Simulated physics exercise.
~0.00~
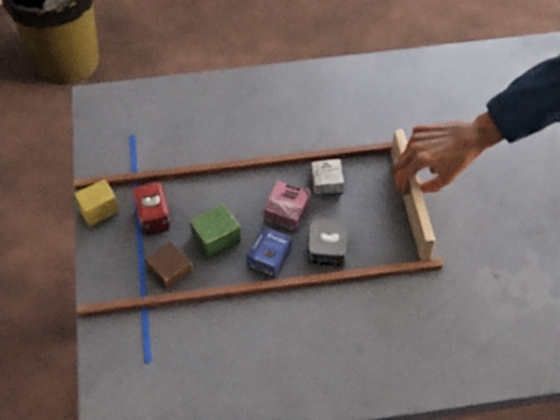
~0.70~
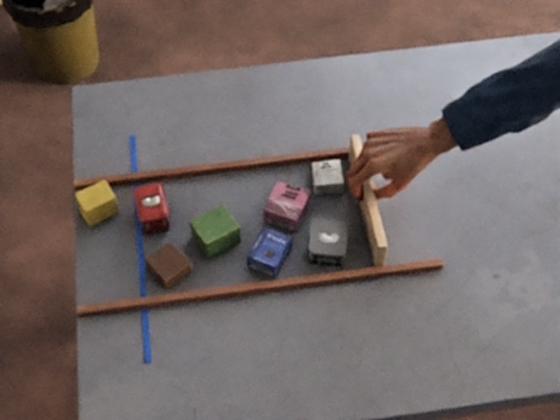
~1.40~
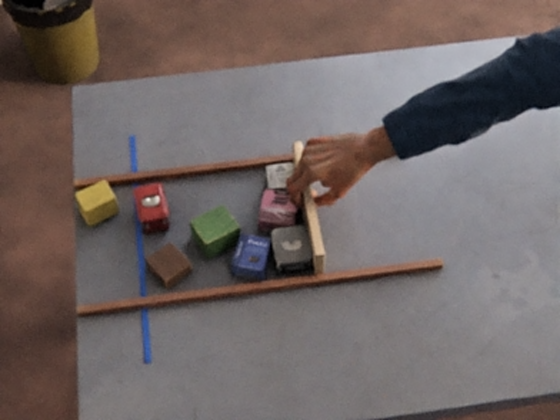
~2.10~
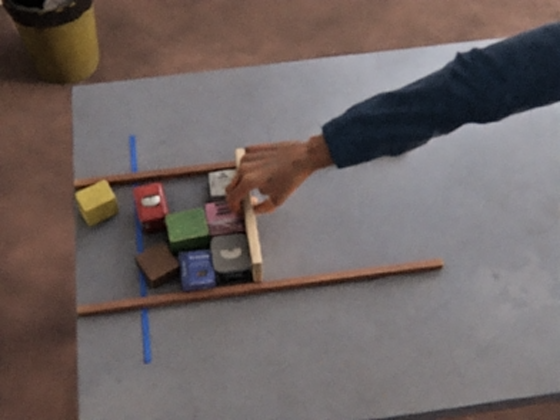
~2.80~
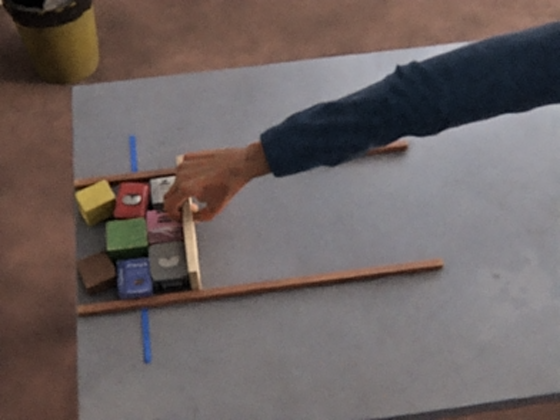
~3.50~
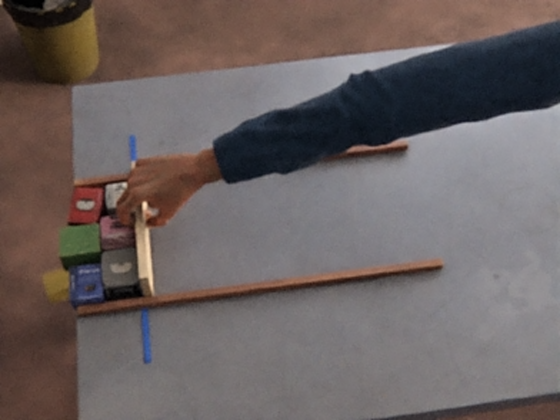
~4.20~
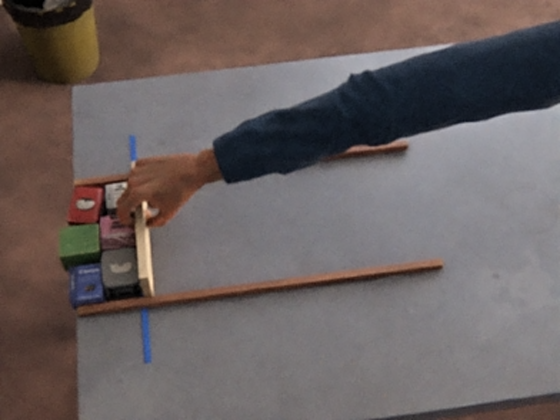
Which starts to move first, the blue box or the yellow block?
The blue box starts first, pushed left while the yellow block is still at rest near the left edge. The yellow block only moves later, once the bunched things reach that edge.
